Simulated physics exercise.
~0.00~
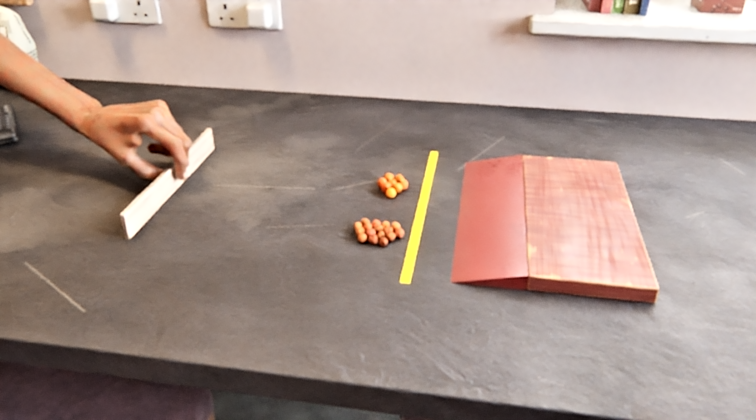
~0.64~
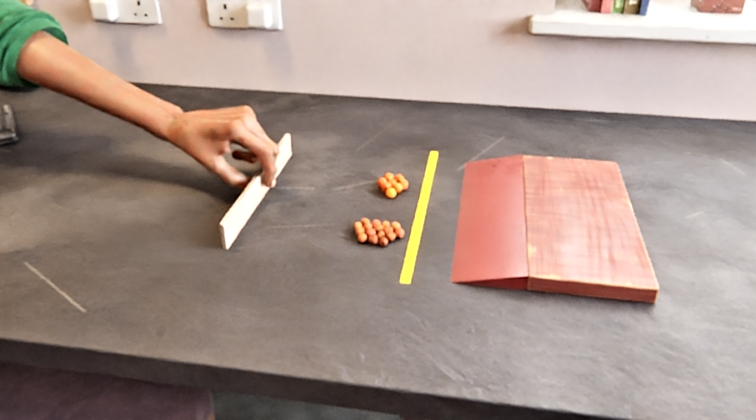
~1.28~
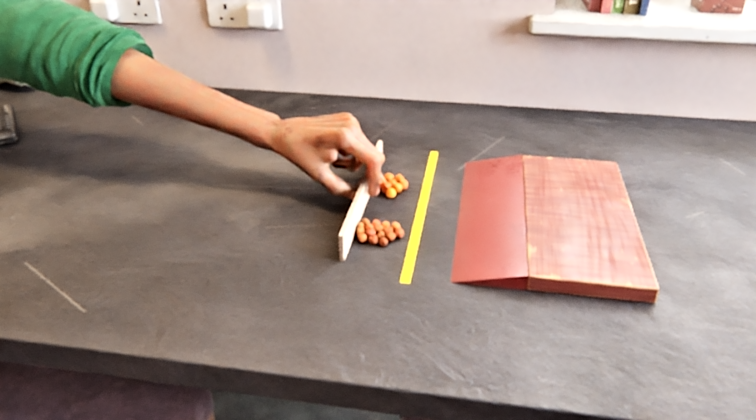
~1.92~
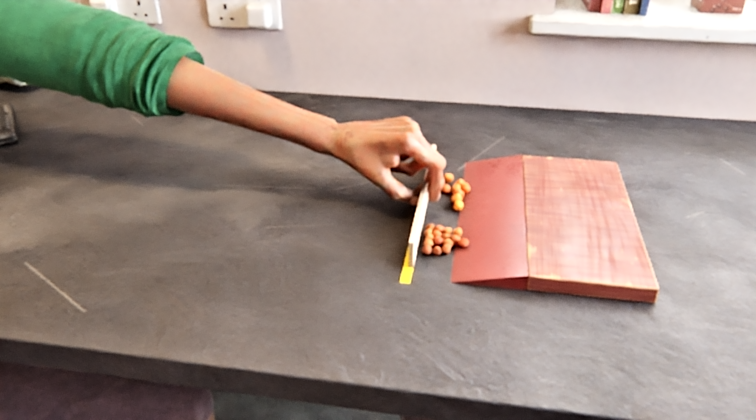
A hand slid an upright strip of pale wood rightward across a dark tabletop, pushing two small clusters of orange and reddish pieces past a line of yellow tape toward a red ramp, and the strip ended up at the tape with the clusters around the ramp's lower edge.
